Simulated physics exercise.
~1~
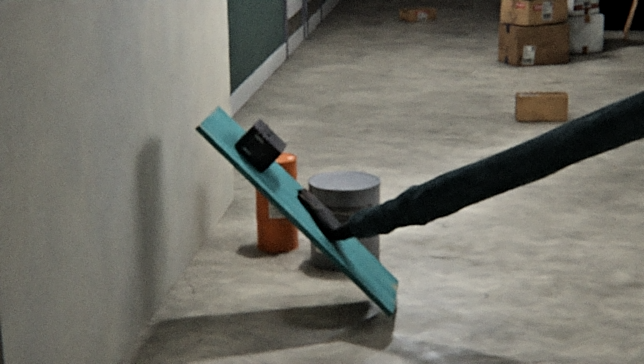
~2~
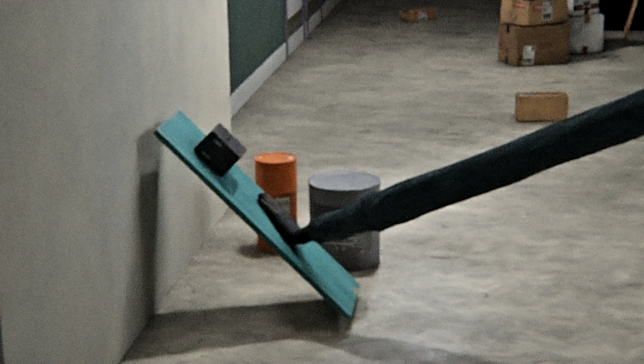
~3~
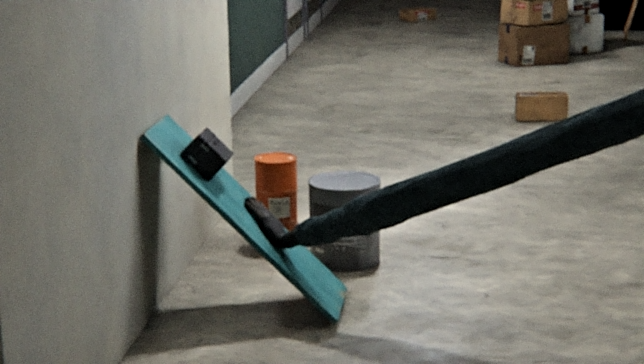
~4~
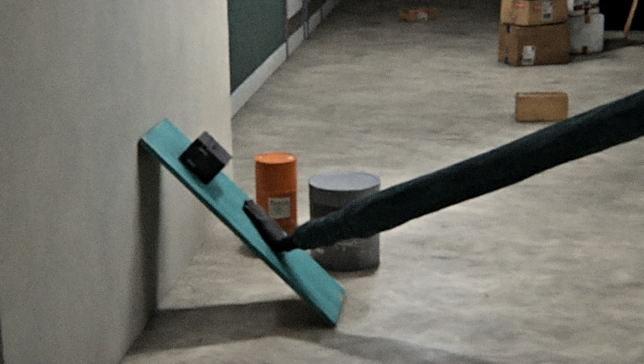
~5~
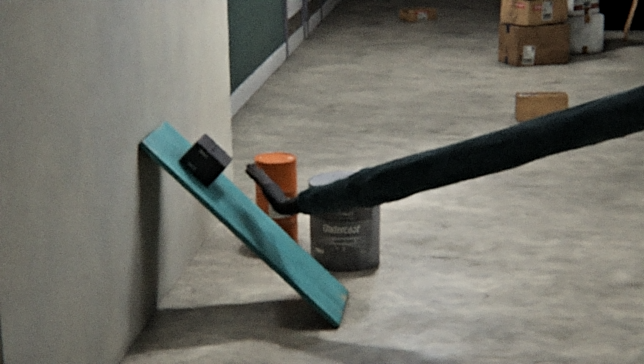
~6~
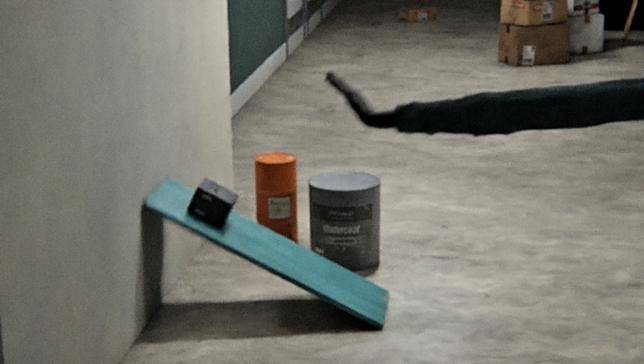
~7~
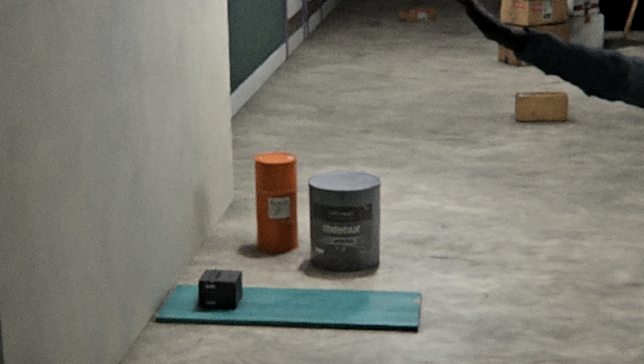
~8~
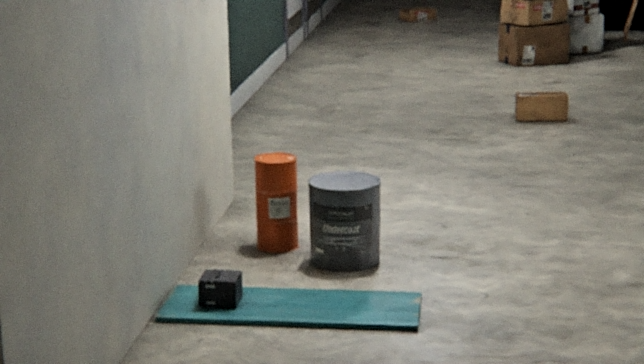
A bare pale wall and the grey concrete floor before it are seen from a fixed, slightly raised view, with cardboard boxes in the background. A dark-sleeved arm reaches in from the right, holding a tilted turquoise board with a small black case on it, in front of an orange canister and a grey pail. The arm moves the board left until its top rests against the wall, then lets go and draws back. The board's foot slides right as its top slips down the wall. It ends flat on the floor, the case still on it, while the canister and pail stand unmoved.
